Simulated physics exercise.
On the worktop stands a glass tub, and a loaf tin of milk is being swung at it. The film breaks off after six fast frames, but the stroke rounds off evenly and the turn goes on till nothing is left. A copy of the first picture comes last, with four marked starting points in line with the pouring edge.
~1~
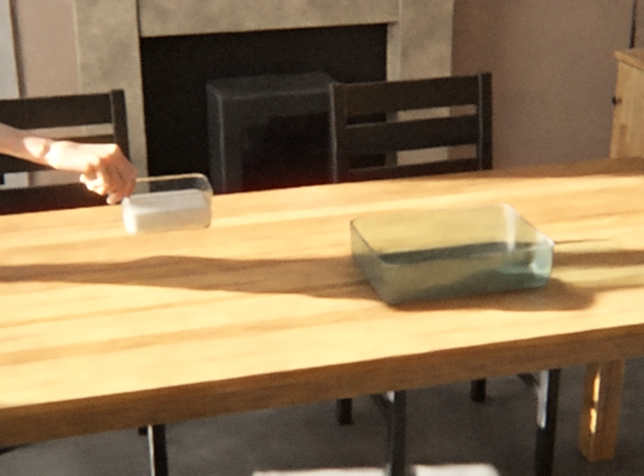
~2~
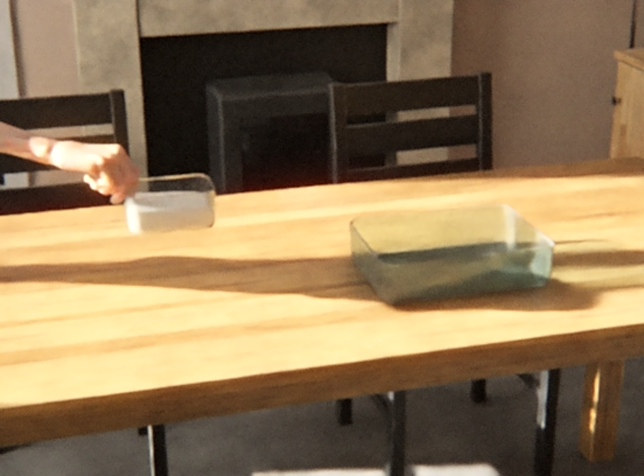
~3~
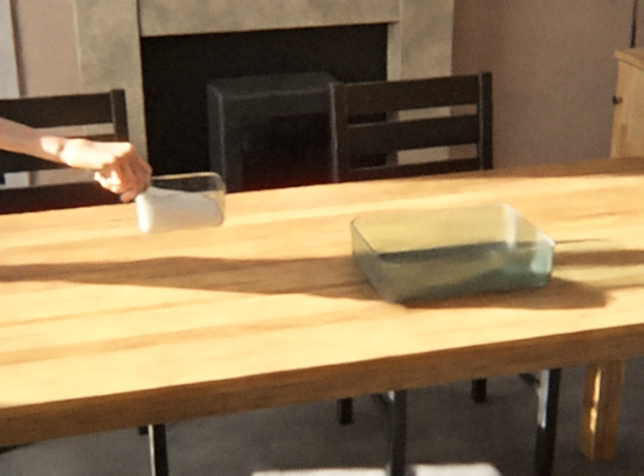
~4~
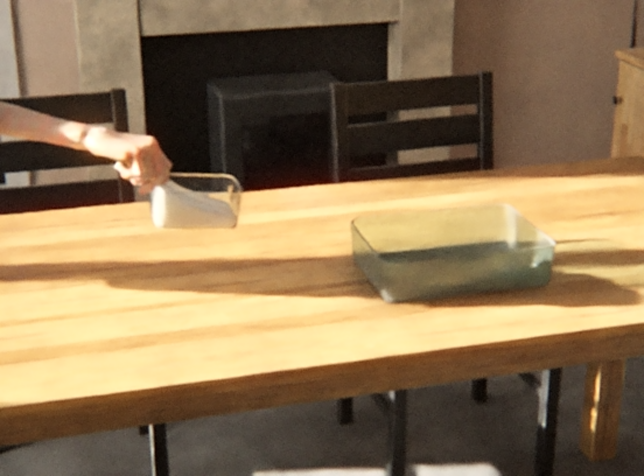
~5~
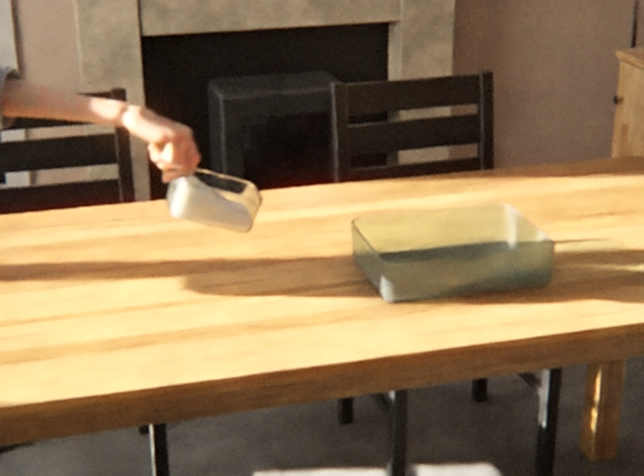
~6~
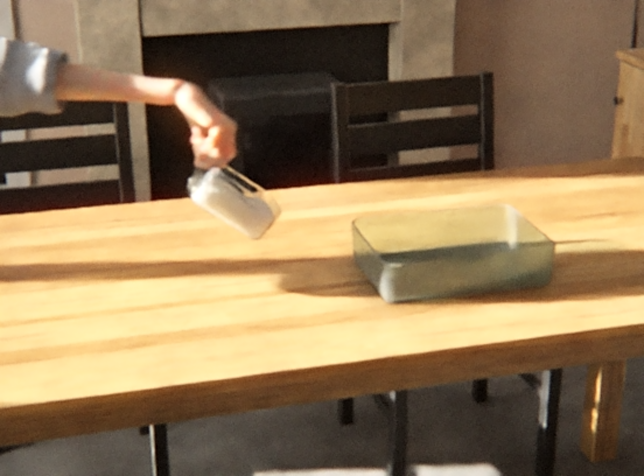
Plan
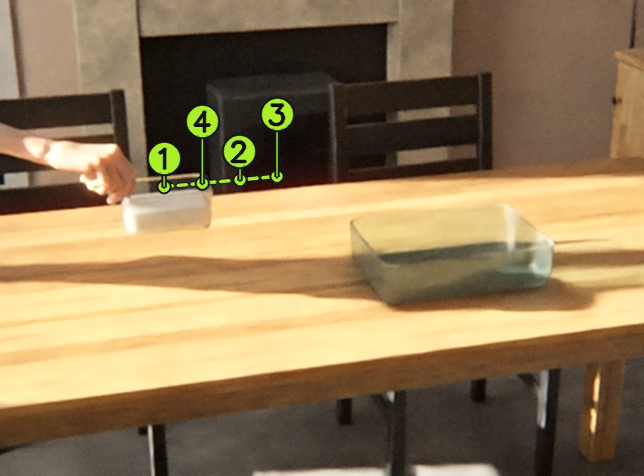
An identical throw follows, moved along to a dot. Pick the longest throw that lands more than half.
2.
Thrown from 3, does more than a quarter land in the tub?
Yes, it does.
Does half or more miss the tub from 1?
Yes, that goes wrong.
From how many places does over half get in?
Two.
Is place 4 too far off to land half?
Yes, that goes wrong.
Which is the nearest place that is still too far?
That is place 4.
On the marked copy, 1 at (164, 186); 2 at (239, 179); 3 at (277, 176); 4 at (202, 183).
With 1, about 0 % lands in the tub, 97 % falls short and 3 % goes beside or beyond.
With 2, about 74 % lands in the tub, 15 % falls short and 10 % goes beside or beyond.
With 3, about 82 % lands in the tub, 2 % falls short and 16 % goes beside or beyond.
With 4, about 13 % lands in the tub, 80 % falls short and 7 % goes beside or beyond.
